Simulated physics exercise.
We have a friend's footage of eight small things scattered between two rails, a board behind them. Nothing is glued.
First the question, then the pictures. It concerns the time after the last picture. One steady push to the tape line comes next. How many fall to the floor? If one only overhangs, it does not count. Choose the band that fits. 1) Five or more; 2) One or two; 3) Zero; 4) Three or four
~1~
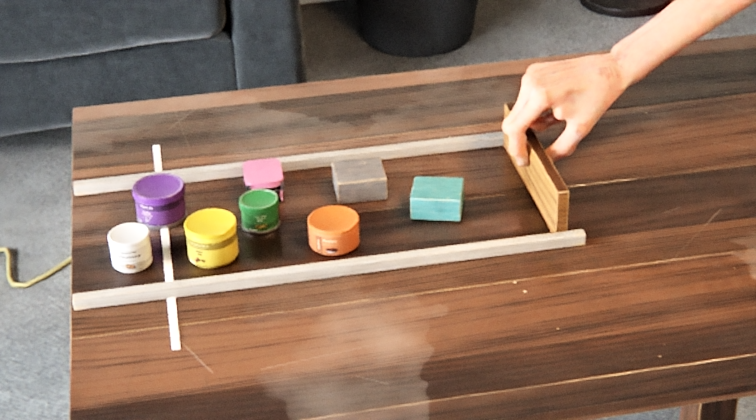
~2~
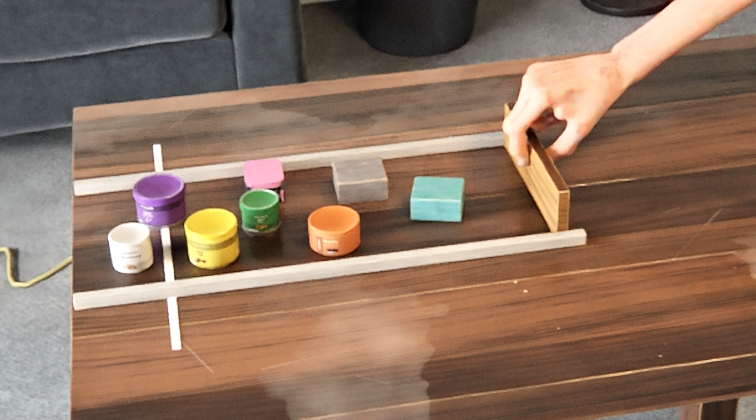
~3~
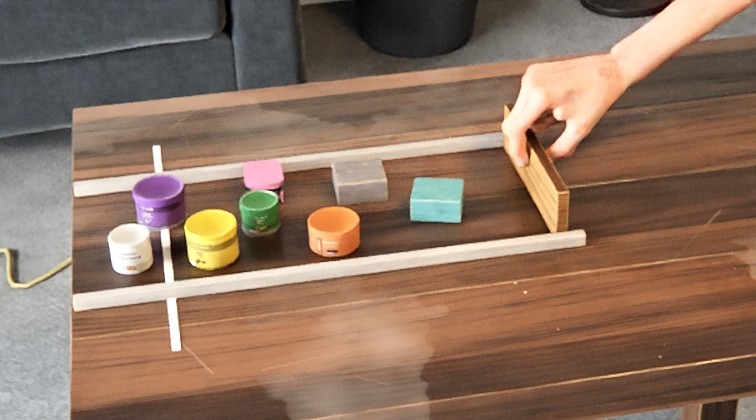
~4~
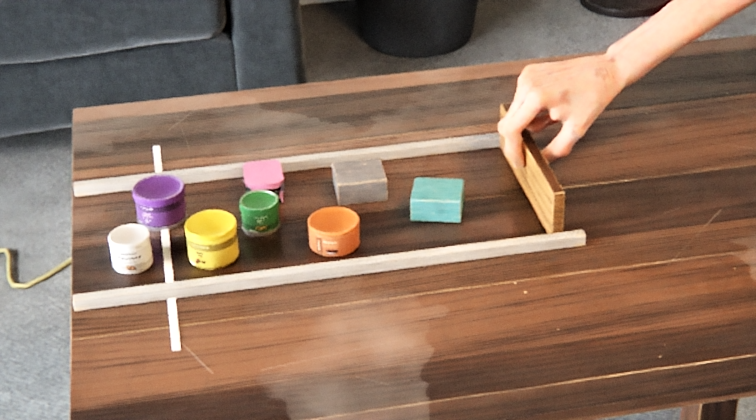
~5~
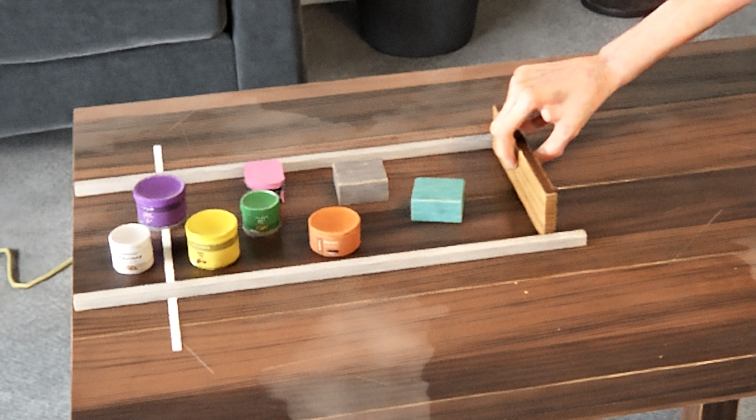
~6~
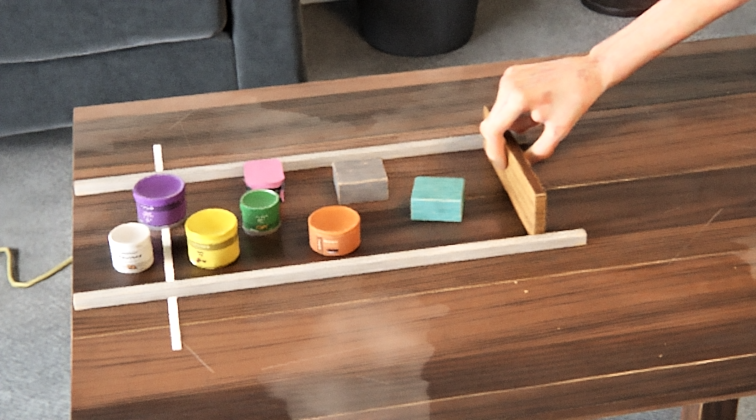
Answer: 2.
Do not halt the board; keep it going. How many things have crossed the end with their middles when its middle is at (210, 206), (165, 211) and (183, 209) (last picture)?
The numbers past the end are 0, 2 and 2.
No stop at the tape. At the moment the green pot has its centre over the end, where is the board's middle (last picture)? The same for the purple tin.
With the green pot it sits around (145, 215), with the purple tin around (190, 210).
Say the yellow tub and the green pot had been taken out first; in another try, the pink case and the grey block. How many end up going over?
The number fallen is 1, and in the other try 1.
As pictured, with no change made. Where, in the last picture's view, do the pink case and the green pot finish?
First (93, 202), then (93, 232).
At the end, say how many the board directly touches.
It is in contact with 3.
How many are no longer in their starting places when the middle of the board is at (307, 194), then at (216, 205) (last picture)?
5 by the first point, 8 by the second.
A little later, none off yet; white tub at rest near (132, 248); purple tin at rest near (161, 202); yellow tub at rest near (213, 239).
Next, none off yet; white tub shifted about its own width near (107, 250); purple tin shifted about its own width near (104, 209); yellow tub shifted about its own width near (151, 250).
When it is over, the number that fall off is one or two; down, purple tin and white tub.
